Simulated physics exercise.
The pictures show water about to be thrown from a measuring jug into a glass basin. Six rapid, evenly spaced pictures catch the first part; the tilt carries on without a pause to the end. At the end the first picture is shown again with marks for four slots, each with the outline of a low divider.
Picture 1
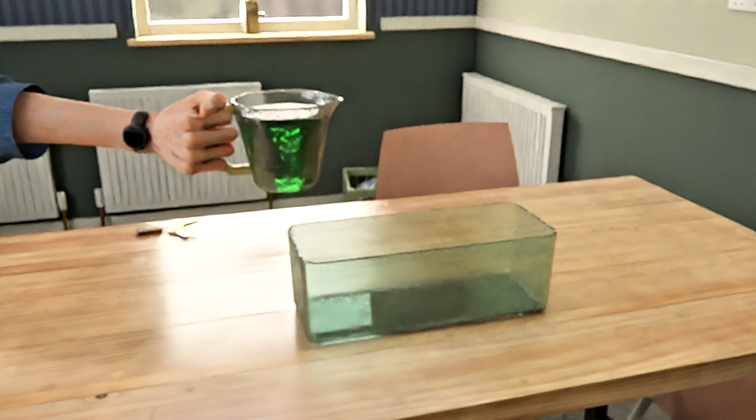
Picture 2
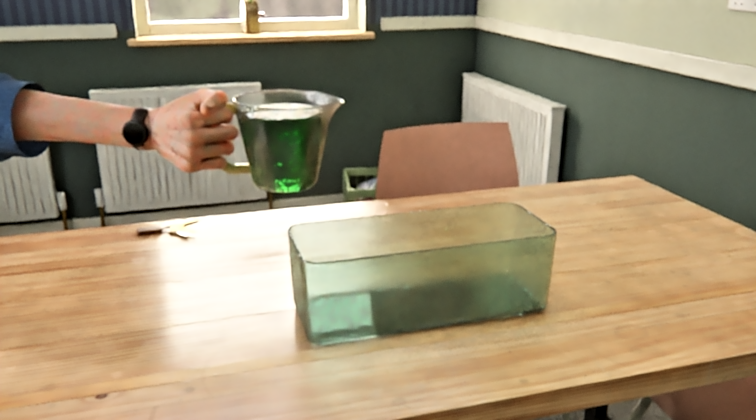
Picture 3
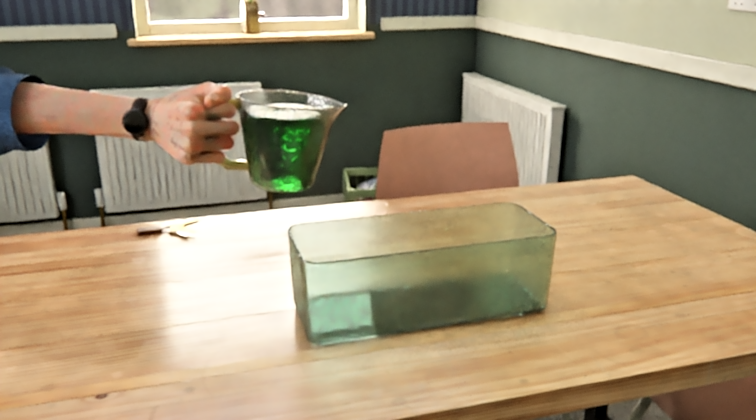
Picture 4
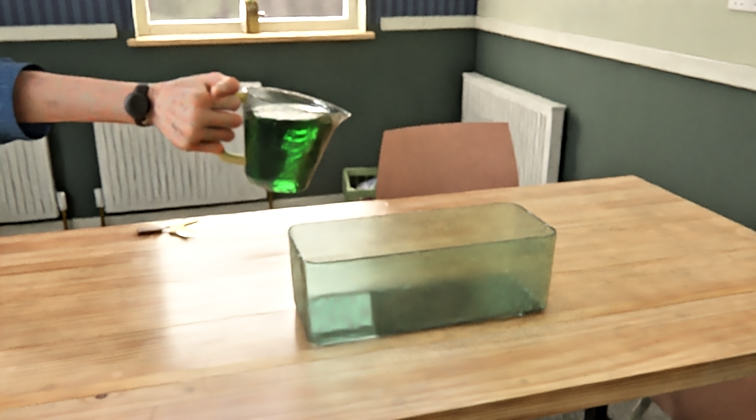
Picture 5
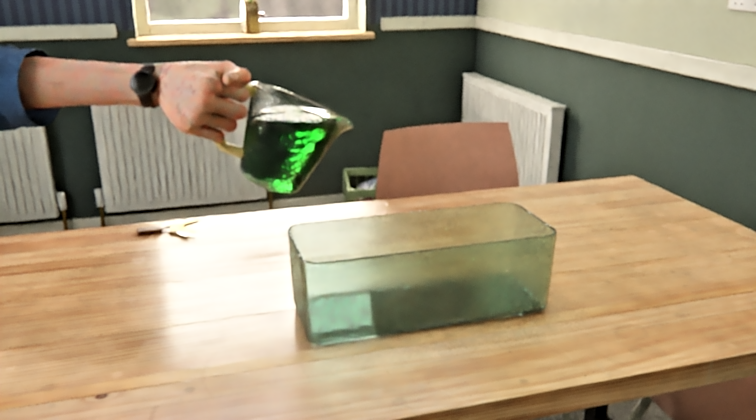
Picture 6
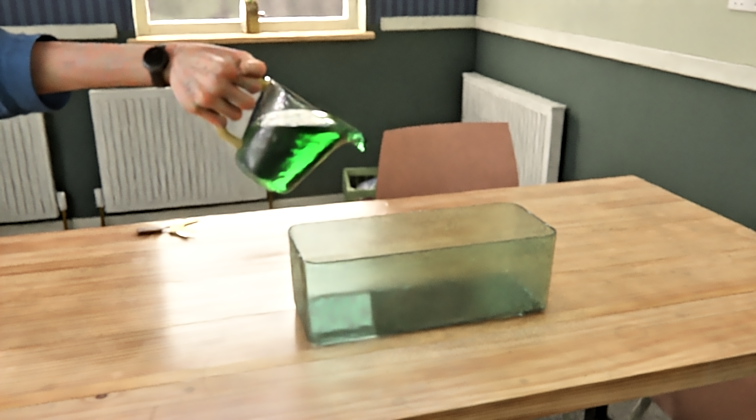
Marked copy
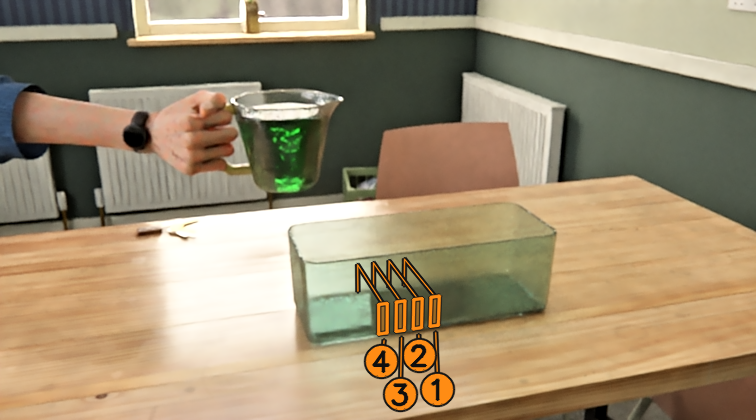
The clip shows a hand holding a glass jug of green liquid above a clear rectangular basin on a wooden table, then gradually tilting it to the right until the liquid reaches the spout and just passes over its lip.
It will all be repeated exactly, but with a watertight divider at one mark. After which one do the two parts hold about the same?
The best slot is 3.
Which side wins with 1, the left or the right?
The left one.
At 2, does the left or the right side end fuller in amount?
More ends on the left.
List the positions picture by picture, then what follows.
The first frame shows upright, lip at (341, 99); basin from (307, 343) to (545, 307); nothing has left yet.
The second frame shows upright, lip at (342, 100); nothing has left yet.
The third frame shows tipped about 7°, lip at (345, 105); nothing has left yet.
The fourth frame shows tipped about 14°, lip at (349, 114); nothing has left yet.
The fifth frame shows tipped about 25°, lip at (352, 125); nothing has left yet.
The sixth frame shows tipped about 37°, lip at (353, 140); water is over the lip, down to (361, 145).
On the marked copy, 1 at (435, 332); 2 at (418, 334); 3 at (401, 337); 4 at (384, 340).
With 1, about 93 % ends left of the wall and 4 % right of it; 3 % is lost outside.
With 2, about 80 % ends left of the wall and 17 % right of it; 3 % is lost outside.
With 3, about 53 % ends left of the wall and 45 % right of it.
With 4, about 25 % ends left of the wall and 75 % right of it.
